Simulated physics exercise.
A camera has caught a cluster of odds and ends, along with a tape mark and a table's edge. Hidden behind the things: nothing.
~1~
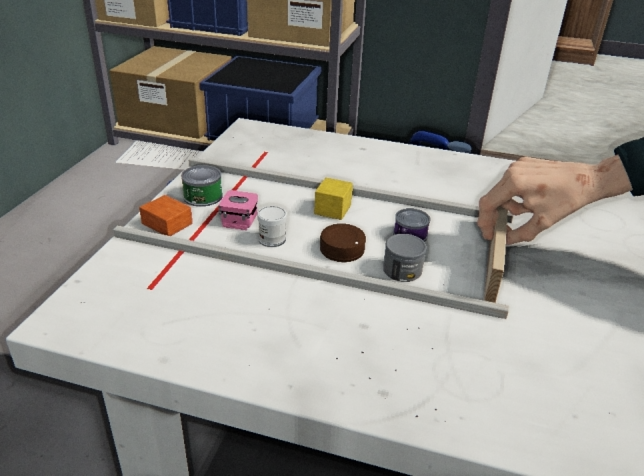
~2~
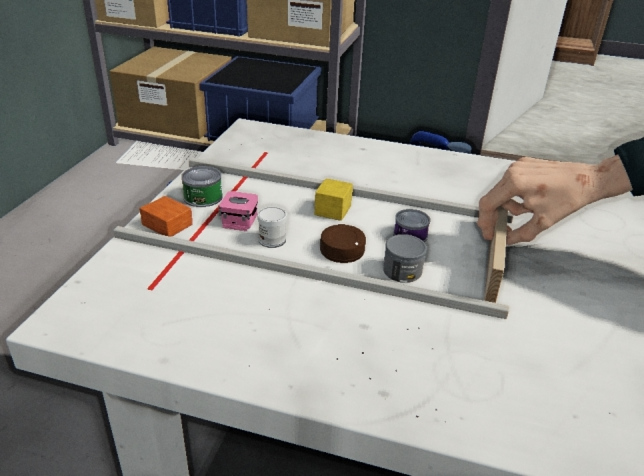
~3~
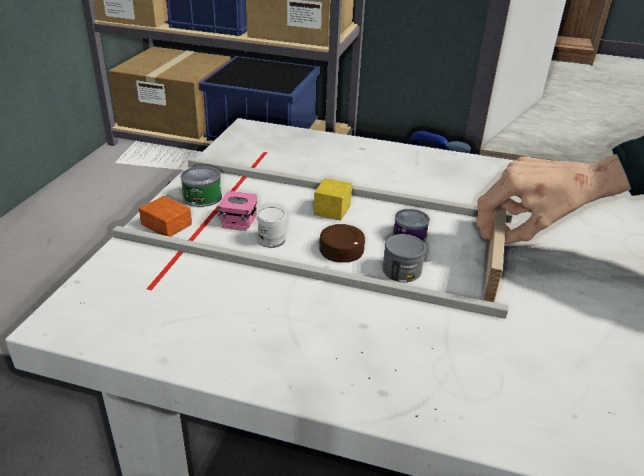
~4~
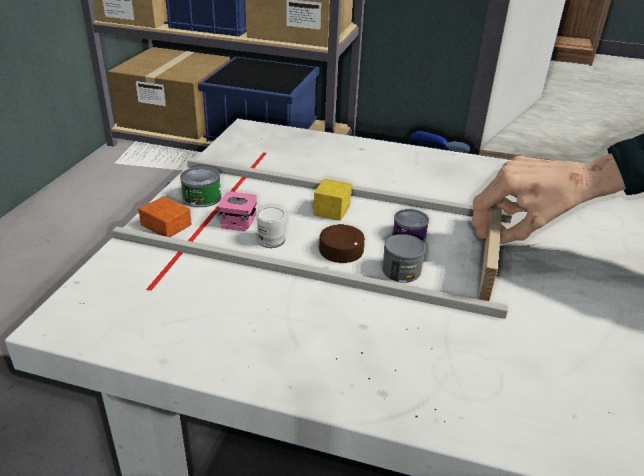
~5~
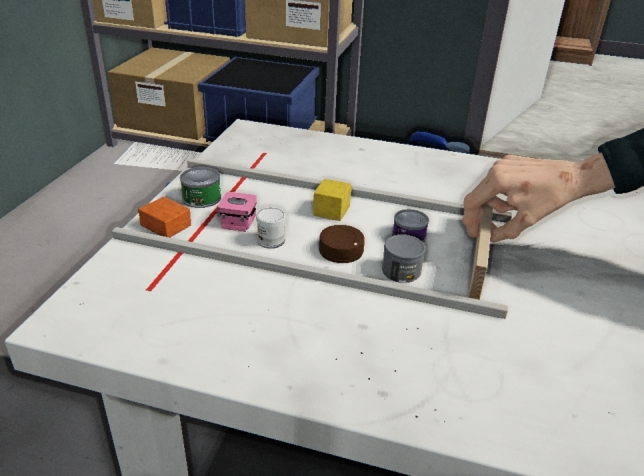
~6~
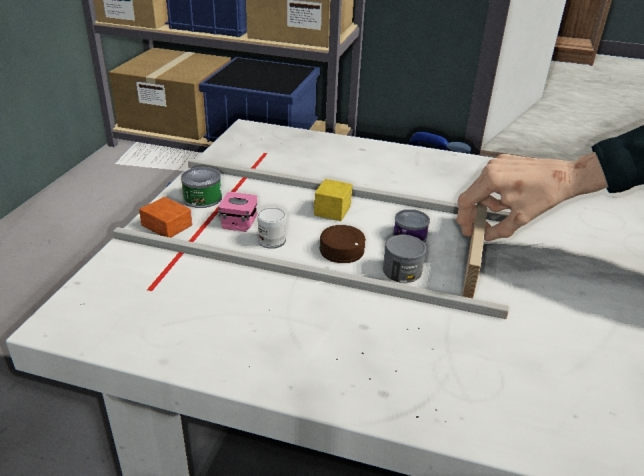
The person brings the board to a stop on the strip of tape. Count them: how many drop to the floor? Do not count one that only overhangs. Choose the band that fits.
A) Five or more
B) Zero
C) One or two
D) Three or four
One or two.
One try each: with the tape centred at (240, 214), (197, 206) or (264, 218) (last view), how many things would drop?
So, one try after another, the floor gets 0, then 3, then 0.
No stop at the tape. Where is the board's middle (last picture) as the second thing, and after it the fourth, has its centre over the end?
First around (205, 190), then around (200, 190).
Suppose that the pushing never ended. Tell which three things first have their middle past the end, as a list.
Earliest to latest: The orange block, the pink case, the green tin.
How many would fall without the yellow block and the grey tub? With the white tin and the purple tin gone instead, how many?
Taking the two tries in turn, it comes to 0 and 0.
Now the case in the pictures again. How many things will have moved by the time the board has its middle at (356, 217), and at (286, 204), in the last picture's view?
Counting first: 4, next 6.
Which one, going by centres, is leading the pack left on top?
Foremost: The pink case.
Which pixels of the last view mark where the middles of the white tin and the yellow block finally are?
You'll find the first one at (148, 215) and the second at (226, 171).
A little later, none off yet; orange block at rest near (166, 217); green tin at rest near (202, 187); pink case at rest near (239, 212).
Next, none off yet; orange block at rest near (166, 217); green tin at rest near (202, 187); pink case shifted a little near (228, 210).
When it is over, the number that fall off is one or two; down, orange block.
